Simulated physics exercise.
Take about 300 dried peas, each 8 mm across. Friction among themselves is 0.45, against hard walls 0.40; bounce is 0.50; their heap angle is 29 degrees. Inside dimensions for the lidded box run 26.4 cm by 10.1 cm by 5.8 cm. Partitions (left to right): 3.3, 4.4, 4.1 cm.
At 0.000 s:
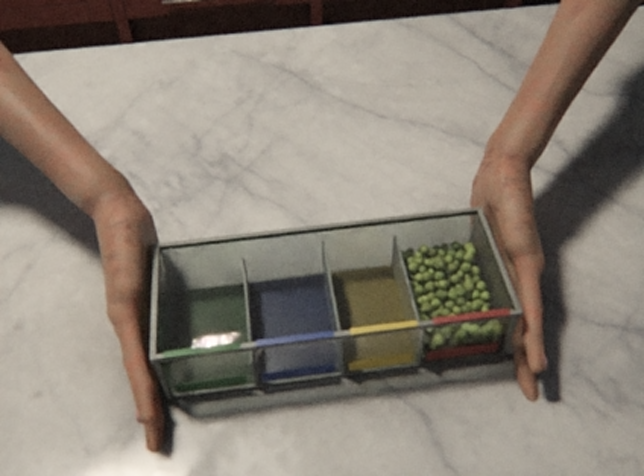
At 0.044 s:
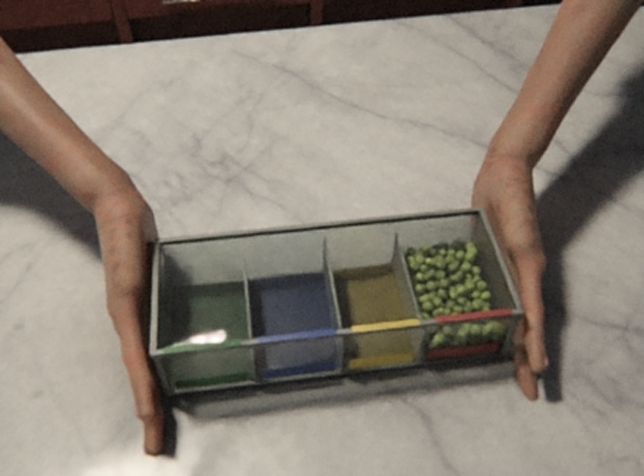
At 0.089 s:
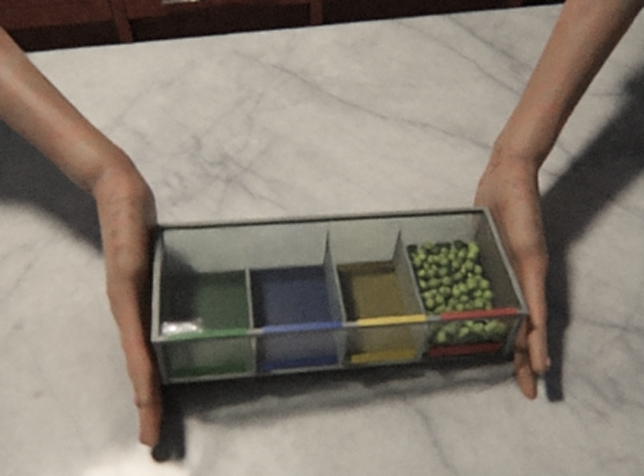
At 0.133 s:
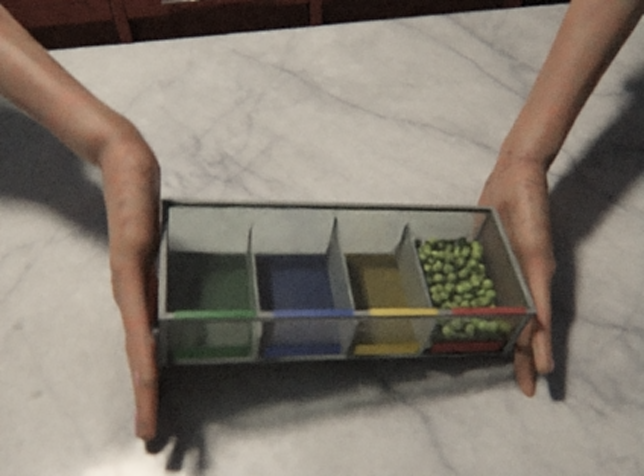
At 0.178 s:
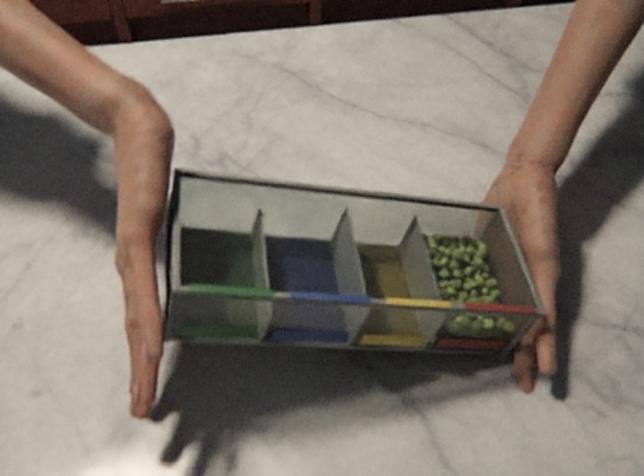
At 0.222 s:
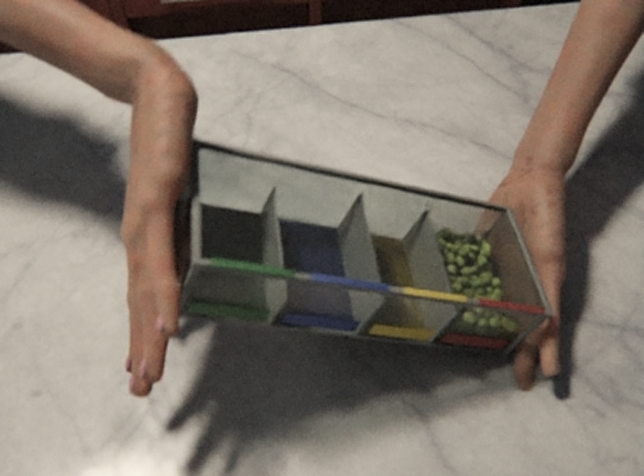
On a pale marble countertop, two hands held a clear divided box with green peas in its red-marked right section, then raised the left end, slanting it down toward the right while the peas stayed there.
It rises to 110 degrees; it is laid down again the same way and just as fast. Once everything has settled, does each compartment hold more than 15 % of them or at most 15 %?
At the end, red compartment: Succeeds, blue compartment: Fails, green compartment: Fails, yellow compartment: Fails.
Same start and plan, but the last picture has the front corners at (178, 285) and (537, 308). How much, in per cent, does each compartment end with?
The compartments end with red 100 per cent, blue 0 per cent, green 0 per cent and yellow 0 per cent.
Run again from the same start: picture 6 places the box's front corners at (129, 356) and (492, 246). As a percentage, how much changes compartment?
About 25 %.
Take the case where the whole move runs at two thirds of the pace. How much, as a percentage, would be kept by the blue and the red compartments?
Final split: Blue = 0 %, red = 100 %.
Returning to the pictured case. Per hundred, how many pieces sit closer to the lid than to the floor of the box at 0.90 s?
Share: Approx. 50 %.
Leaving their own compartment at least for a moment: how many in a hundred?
Roughly 0 in a hundred.
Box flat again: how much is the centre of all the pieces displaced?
0.5 cm, roughly.
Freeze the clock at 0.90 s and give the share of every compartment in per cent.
Per cent by colour: Red 100; blue 0; green 0; yellow 0.
Then, at 0.90 s, tilt 109 degrees; red 100 %.
Then, at 1.35 s, tilt 47 degrees; red 100 %.
After 1.88 s, tilt 0 degrees; red 100 %.
At rest (2.5 s), red 100 %, blue 0 %, green 0 %, yellow 0 %.
